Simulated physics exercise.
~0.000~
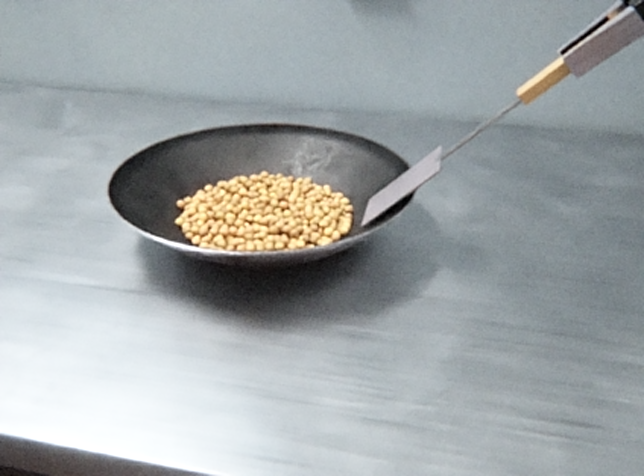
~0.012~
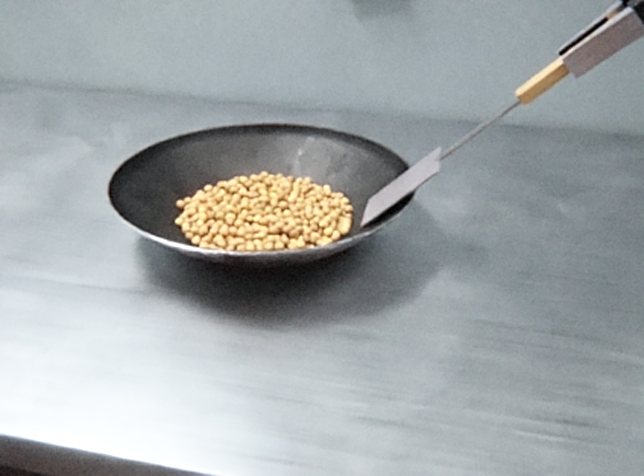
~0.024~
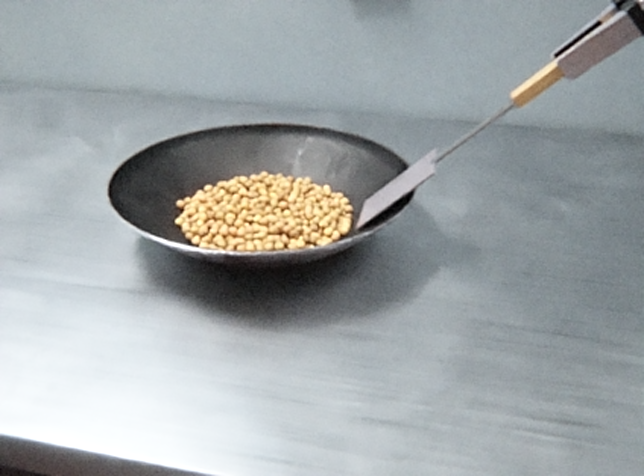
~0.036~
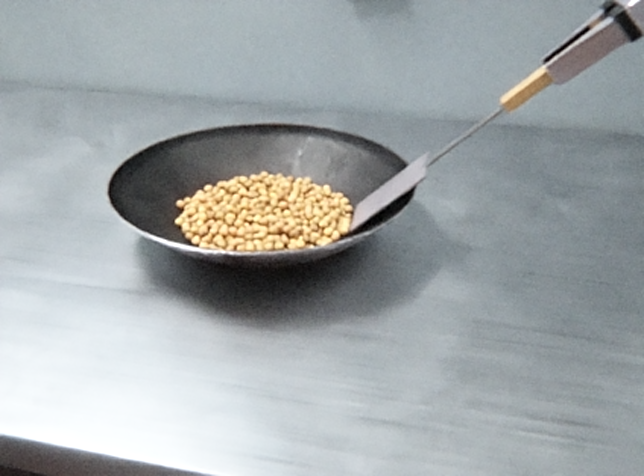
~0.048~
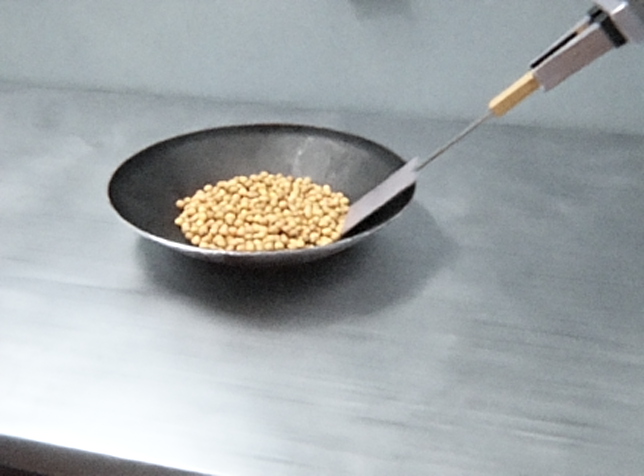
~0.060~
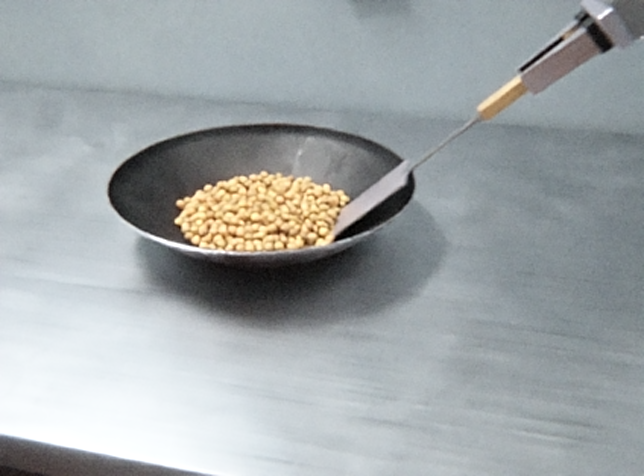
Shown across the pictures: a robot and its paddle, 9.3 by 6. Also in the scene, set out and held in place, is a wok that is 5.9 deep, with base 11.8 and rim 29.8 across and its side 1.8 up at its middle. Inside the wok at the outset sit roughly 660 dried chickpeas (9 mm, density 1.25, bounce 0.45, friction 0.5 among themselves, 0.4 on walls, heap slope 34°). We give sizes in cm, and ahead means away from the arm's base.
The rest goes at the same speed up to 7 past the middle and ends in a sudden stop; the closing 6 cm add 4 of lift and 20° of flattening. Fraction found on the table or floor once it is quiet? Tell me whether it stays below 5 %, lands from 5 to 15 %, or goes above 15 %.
It stays below 5 %.
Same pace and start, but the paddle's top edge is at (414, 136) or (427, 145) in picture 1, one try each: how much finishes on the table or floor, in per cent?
Some 0 and 0 per cent.
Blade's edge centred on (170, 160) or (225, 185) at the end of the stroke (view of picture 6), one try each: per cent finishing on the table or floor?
Respectively some 5 and 0 percent end on the table or floor.
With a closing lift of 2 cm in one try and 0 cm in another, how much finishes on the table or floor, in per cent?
Try one gives about 0 in a hundred, try two about 0 in a hundred.
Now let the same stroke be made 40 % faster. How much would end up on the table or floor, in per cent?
5 per cent, roughly.
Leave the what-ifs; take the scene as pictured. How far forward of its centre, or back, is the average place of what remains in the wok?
Some 4.0 cm ahead.
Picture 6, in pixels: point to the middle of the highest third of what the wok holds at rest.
Centre: Roughly (191, 194).
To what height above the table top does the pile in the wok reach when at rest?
Some 5.5 cm above the table.
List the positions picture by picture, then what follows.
The paddle top edge at (441, 158), sloping 45°; upper third of the load around (264, 209), from x 180 to 350, top at y 175; 660 in the wok, in the first frame.
The paddle top edge at (440, 158), sloping 45°; upper third of the load around (264, 209), from x 180 to 350, top at y 175, in the second frame.
The paddle top edge at (436, 160), sloping 45°; upper third of the load around (264, 209), from x 180 to 350, top at y 175, in the third frame.
The paddle top edge at (427, 164), sloping 45°; upper third of the load around (264, 209), from x 180 to 350, top at y 175, in the fourth frame.
The paddle top edge at (417, 168), sloping 45°; upper third of the load around (263, 209), from x 180 to 345, top at y 175, in the fifth frame.
The paddle top edge at (407, 171), sloping 45°; upper third of the load around (268, 208), from x 180 to 345, top at y 175; 660 in the wok, in the sixth frame.
After 0.13 s, sloping 45°, highest piece 5 above the table; 660 in the wok.
After 0.20 s, sloping 39°, highest piece 5 above the table; 660 in the wok.
After 0.44 s, sloping 25°, highest piece 7 above the table; 656 in the wok, 4 on the blade or in flight.
After 1.49 s, sloping 25°, highest piece 5 above the table; 656 in the wok, 4 on the table or floor.
In the end, 656 in the wok, 4 on the table or floor. That is 1 % on the table or floor.
